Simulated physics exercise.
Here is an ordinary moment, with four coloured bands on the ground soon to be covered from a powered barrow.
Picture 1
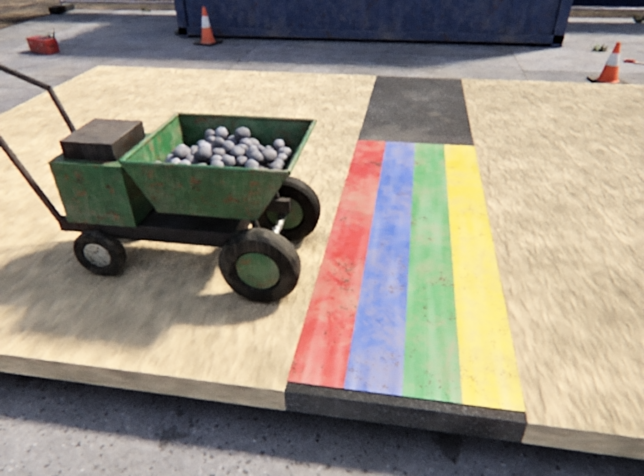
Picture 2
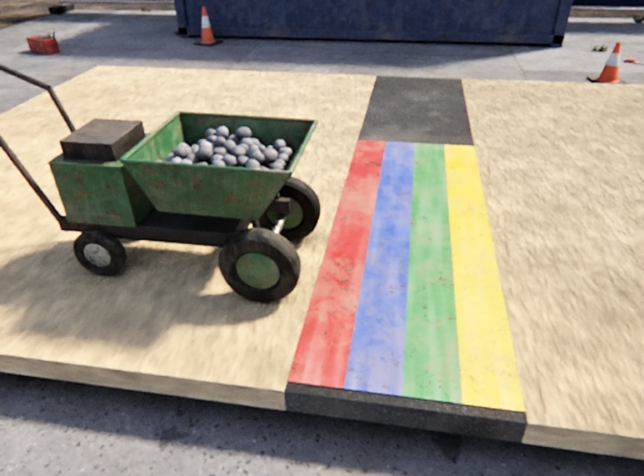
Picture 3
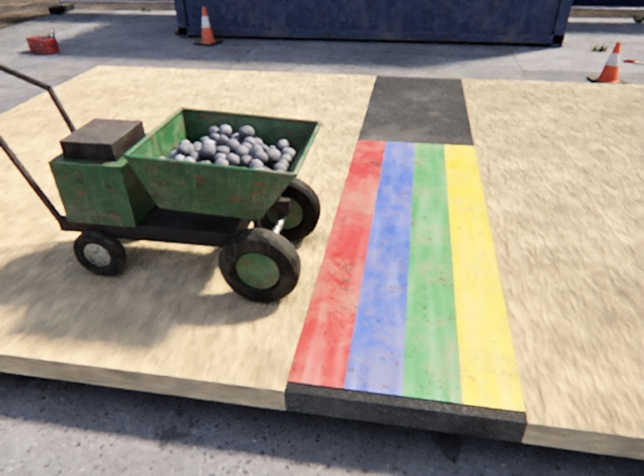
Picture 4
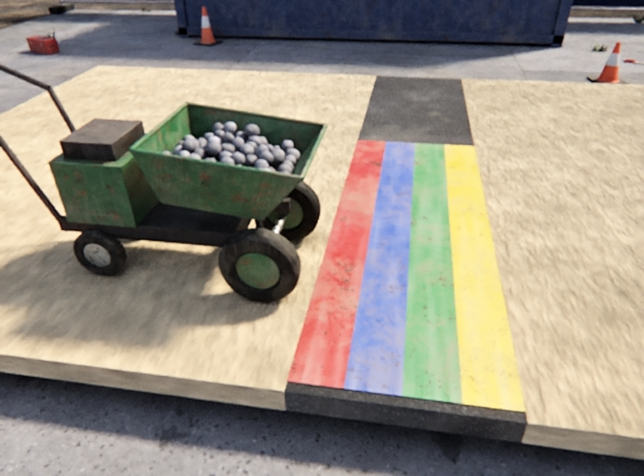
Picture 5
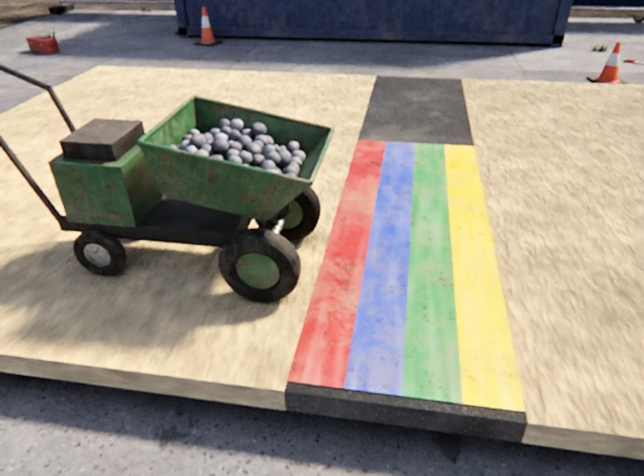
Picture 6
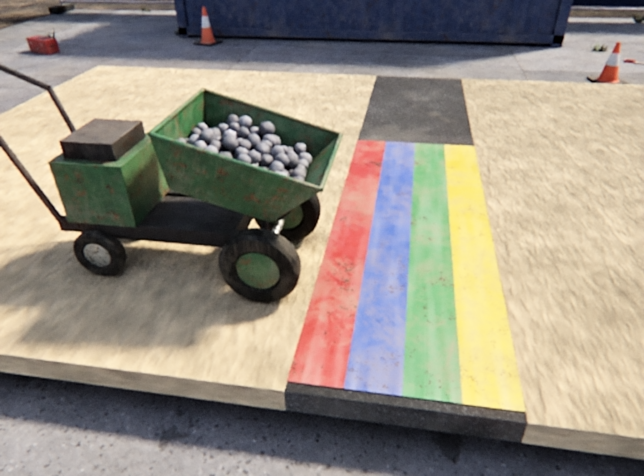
A green barrow's skip, loaded with grey cobbles, tilts gradually to the right toward coloured strips.
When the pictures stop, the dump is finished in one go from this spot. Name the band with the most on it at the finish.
The blue one.
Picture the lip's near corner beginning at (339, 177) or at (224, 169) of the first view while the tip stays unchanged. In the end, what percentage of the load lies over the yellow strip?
You'd get around 30 in a hundred, then 0 in a hundred.
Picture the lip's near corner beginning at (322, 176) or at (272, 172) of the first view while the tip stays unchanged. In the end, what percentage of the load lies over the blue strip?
About 10 per cent, then about 40 per cent.
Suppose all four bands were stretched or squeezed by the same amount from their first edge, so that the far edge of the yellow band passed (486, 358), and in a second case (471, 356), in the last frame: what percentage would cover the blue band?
The first one comes out at 30 percent, while the second comes out at 20 percent.
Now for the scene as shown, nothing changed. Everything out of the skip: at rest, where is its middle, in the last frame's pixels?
Centre at rest, last view: Approx. (408, 273).
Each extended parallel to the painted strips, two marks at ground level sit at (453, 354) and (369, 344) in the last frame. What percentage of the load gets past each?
Roughly 10 per cent, then roughly 80 per cent.
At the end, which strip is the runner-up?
Behind the top strip comes the green strip.
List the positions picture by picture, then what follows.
In the first frame, lip of the skip at (288, 173), level; top of the load at (216, 161), round cobbles; red strip at (327, 334); blue strip at (378, 340); green strip at (432, 346); yellow strip at (487, 352).
In the second frame, lip of the skip at (290, 174), level; top of the load at (205, 155).
In the third frame, lip of the skip at (294, 176), tipped barely; top of the load at (208, 153).
In the fourth frame, lip of the skip at (301, 179), tipped a little; top of the load at (214, 143).
In the fifth frame, lip of the skip at (310, 184), tipped a little; top of the load at (206, 153).
In the sixth frame, lip of the skip at (321, 190), tipped clearly; top of the load at (209, 138); red strip at (327, 334); blue strip at (378, 340); green strip at (432, 346); yellow strip at (487, 352).
Soon after the last picture, skip tipped steeply; all in the skip.
A little later, skip tipped steeply; nearly all in the skip; a small part over the blue strip; a stray few over the green strip.
Later still, skip tipped right over; about a third in the skip; about a quarter over the blue strip; about a quarter over the green strip; a small part over the yellow strip; a stray few off the paint.
By the end, skip tipped right over; a small part in the skip; none over the red strip; about half over the blue strip; about a third over the green strip; a small part over the yellow strip; a stray few off the paint.
